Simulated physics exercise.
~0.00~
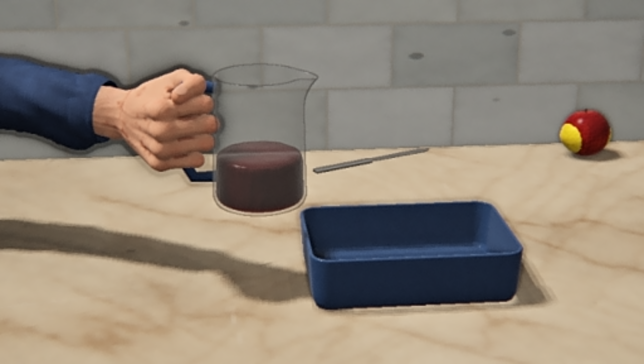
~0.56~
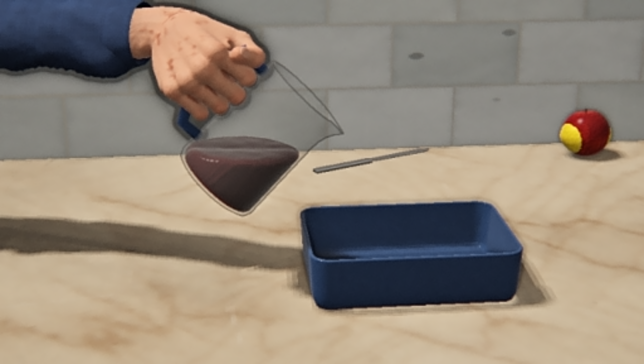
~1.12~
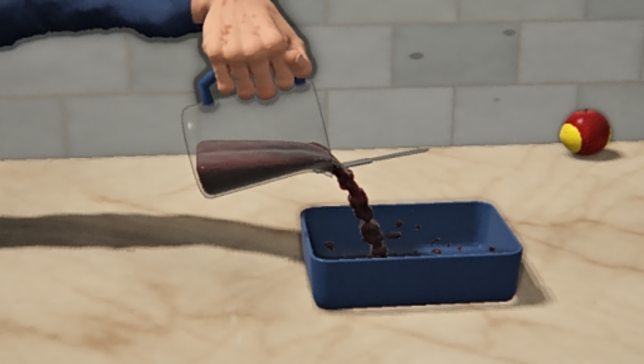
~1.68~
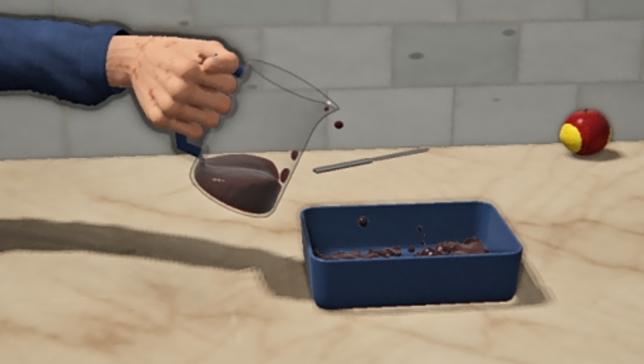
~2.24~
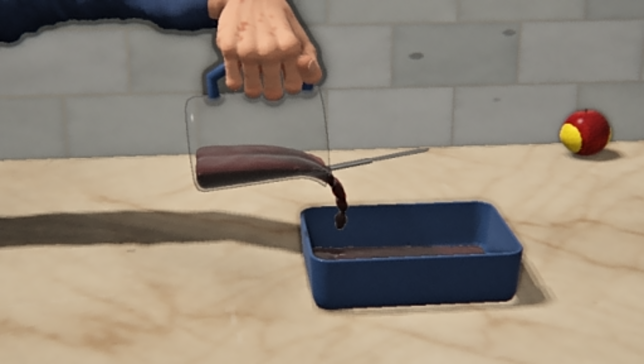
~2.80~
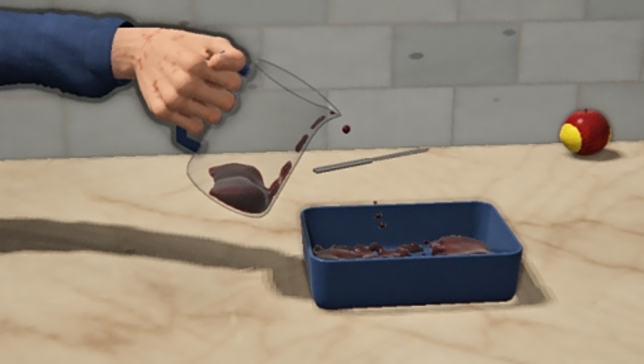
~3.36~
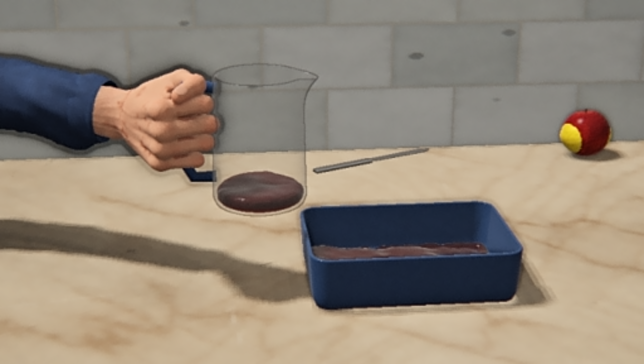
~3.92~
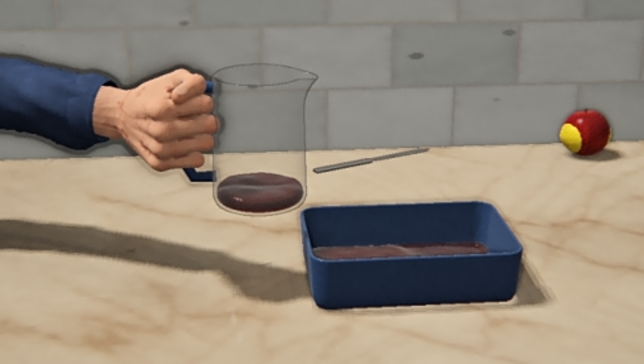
A hand tipped a clear jug of dark red wine over an empty blue dish on the counter, poured some in, eased back, then poured again. It finally returned the jug upright, leaving wine in both the dish and the jug.
